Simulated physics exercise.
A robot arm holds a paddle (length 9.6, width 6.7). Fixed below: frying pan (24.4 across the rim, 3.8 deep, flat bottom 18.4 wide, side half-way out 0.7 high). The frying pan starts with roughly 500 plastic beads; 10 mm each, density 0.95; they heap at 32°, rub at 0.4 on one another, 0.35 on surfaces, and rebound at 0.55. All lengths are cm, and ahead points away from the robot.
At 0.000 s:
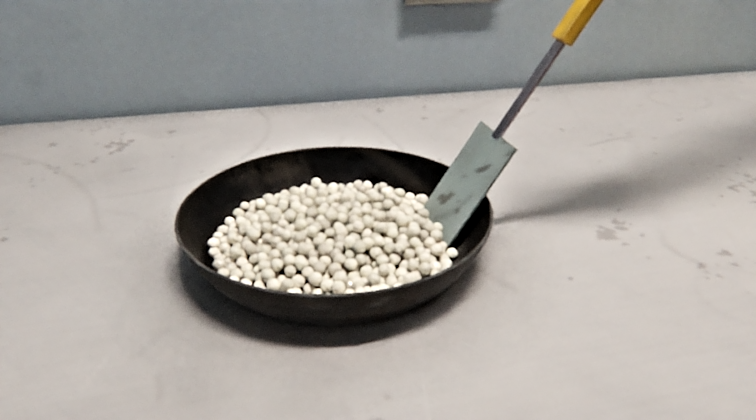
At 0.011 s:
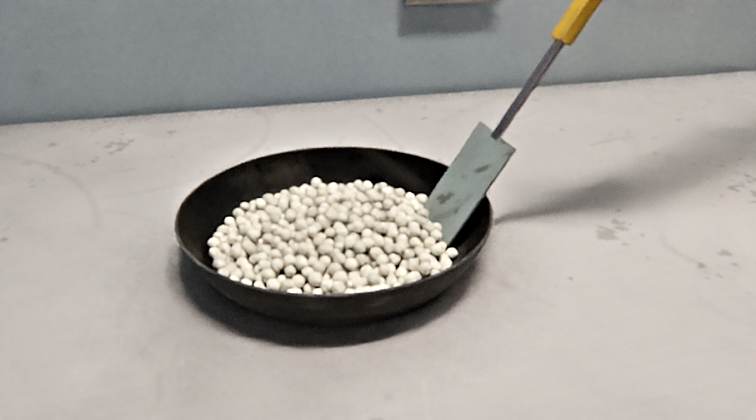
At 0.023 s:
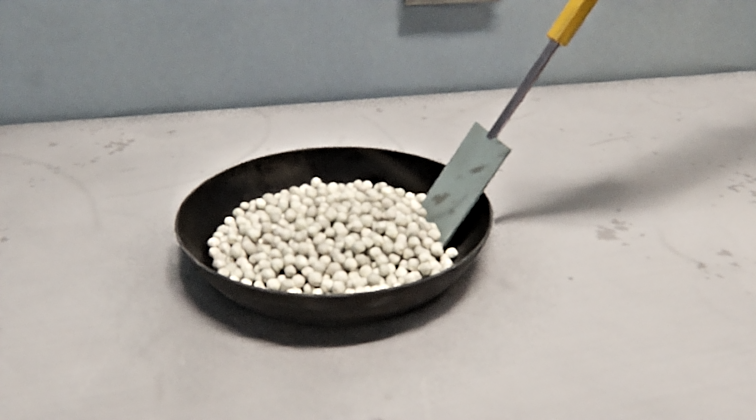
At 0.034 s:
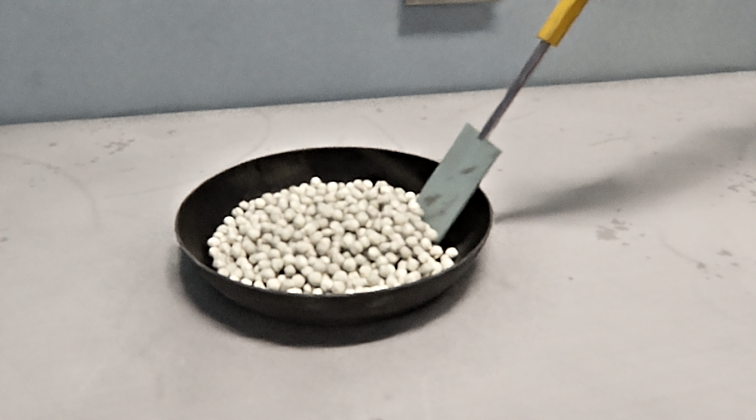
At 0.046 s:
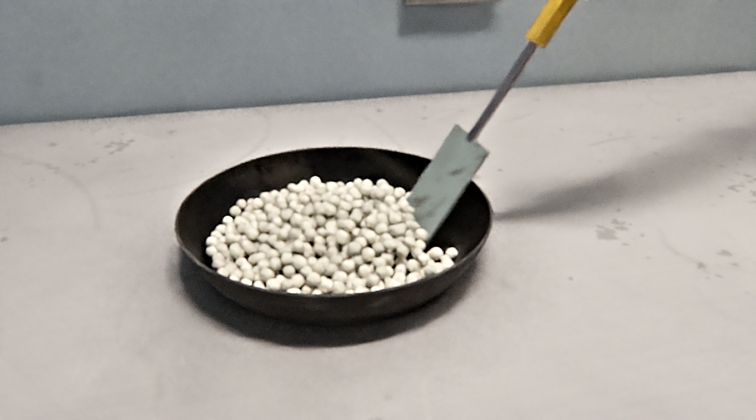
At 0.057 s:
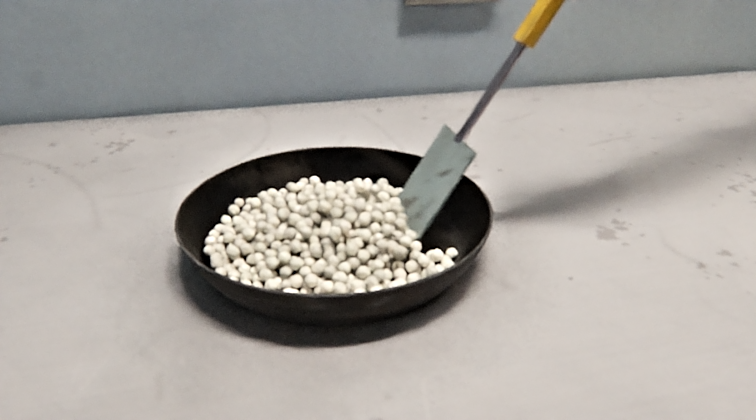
A yellow-handled paddle moving slowly left inside a black frying pan, pushing slightly into a heap of small white beads.
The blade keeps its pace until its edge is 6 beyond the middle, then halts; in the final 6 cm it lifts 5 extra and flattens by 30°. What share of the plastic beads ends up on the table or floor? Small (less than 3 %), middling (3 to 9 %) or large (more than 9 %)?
Answer: Middling; 3 to 9 % of the plastic beads finish on the table or floor.
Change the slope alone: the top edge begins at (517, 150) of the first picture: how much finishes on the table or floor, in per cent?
About 10 per cent.
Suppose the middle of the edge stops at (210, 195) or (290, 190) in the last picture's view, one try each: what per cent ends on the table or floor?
About 15 and 5 per cent.
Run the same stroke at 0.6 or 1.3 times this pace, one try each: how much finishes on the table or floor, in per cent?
Some 0 and 10 per cent.
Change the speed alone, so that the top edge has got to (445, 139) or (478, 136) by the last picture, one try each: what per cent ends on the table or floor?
About 10 and 0 per cent.
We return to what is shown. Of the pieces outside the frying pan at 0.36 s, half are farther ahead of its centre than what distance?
Roughly 22 cm.
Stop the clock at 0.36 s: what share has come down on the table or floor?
Roughly 4 per cent.
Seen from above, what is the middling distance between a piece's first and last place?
Some 3 cm.
After 0.10 s, sloping 58°, highest piece 4 above the table; 504 in the frying pan.
After 0.14 s, sloping 46°, highest piece 5 above the table; 504 in the frying pan.
After 0.36 s, sloping 28°, highest piece 4 above the table; 480 in the frying pan, 24 on the table or floor.
After 1.41 s, sloping 28°, highest piece 4 above the table; 480 in the frying pan, 24 on the table or floor.
In the end, 480 in the frying pan, 24 on the table or floor. That is 5 % on the table or floor.
